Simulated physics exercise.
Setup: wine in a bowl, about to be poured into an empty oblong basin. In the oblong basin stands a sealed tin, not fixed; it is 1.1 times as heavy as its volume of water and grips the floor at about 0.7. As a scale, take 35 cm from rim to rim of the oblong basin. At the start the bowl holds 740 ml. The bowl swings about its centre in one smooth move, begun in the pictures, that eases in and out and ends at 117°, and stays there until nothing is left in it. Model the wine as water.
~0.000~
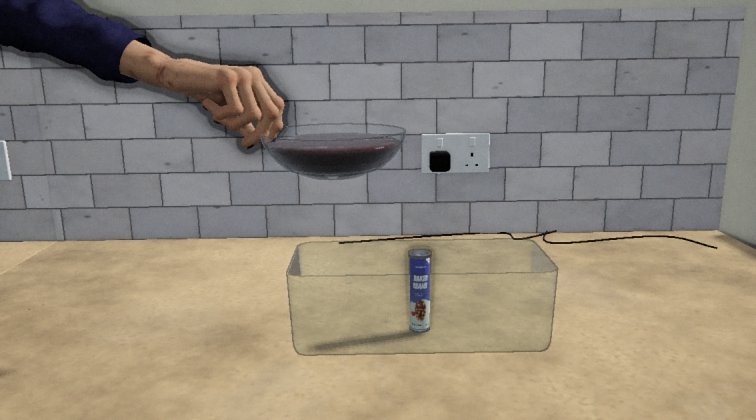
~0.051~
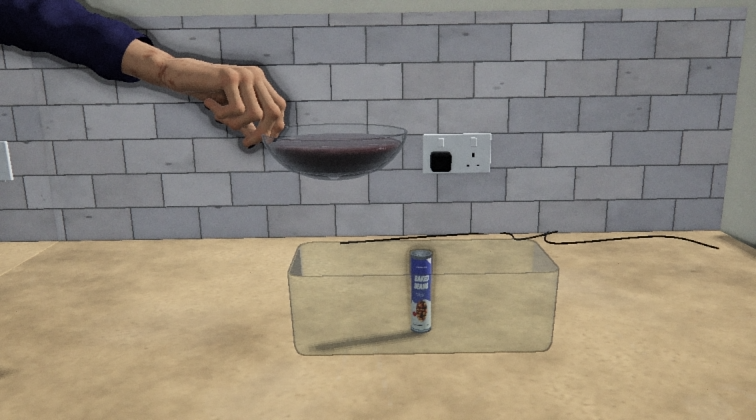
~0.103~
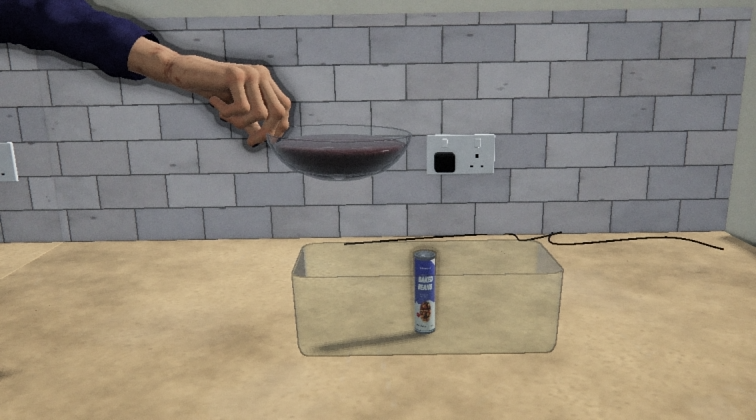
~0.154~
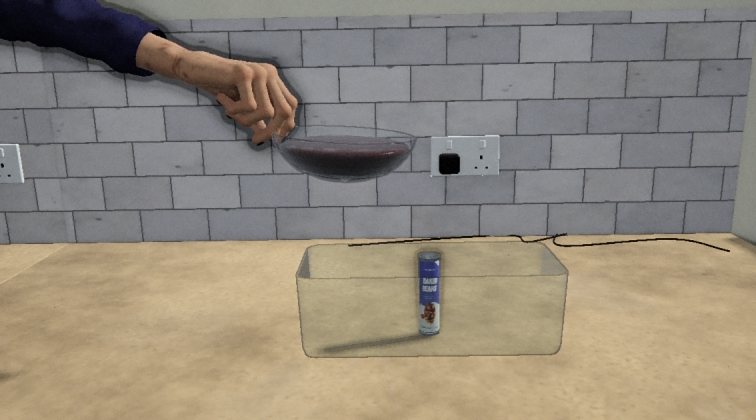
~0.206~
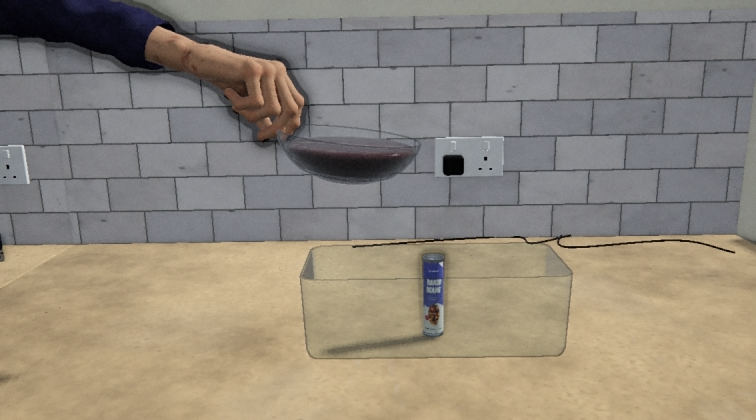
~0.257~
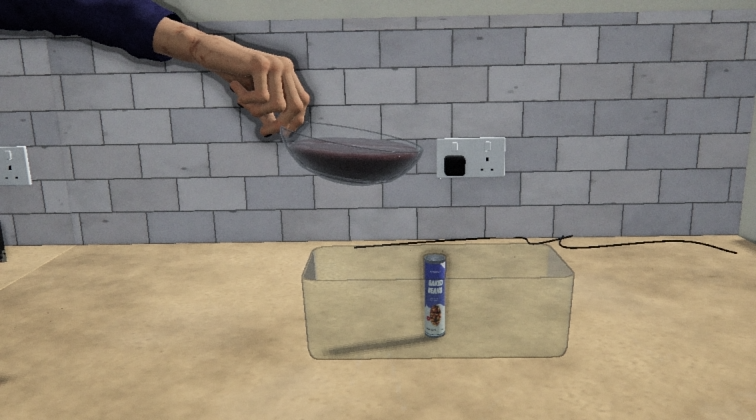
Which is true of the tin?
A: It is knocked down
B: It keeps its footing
B, it keeps its footing.
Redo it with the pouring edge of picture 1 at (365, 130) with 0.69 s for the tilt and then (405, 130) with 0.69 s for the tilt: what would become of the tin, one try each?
Run one: It tumbles. Run two: It does not tip.
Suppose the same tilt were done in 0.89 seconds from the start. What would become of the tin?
Then it keeps standing.
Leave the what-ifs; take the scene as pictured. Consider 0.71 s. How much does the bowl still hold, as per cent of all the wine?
About 16 per cent.
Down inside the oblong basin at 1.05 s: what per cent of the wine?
The fraction sits near 98 in a hundred.
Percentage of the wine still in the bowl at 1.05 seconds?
Near 0 percent, more or less.
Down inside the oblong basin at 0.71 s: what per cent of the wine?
48 %, roughly.
After 0.71 s the tilt is 69° and 15 per cent is still to pour; the tin stands where it began.
After 1.05 s the tilt is 108° and 0 per cent is still to pour; the tin stands where it began.
After 1.40 s the tilt is 117° and 0 per cent is still to pour; the tin stands where it began.
After 1.78 s the tilt is 117° and 0 per cent is still to pour; the tin stands where it began.
In the end the tin stands where it began.
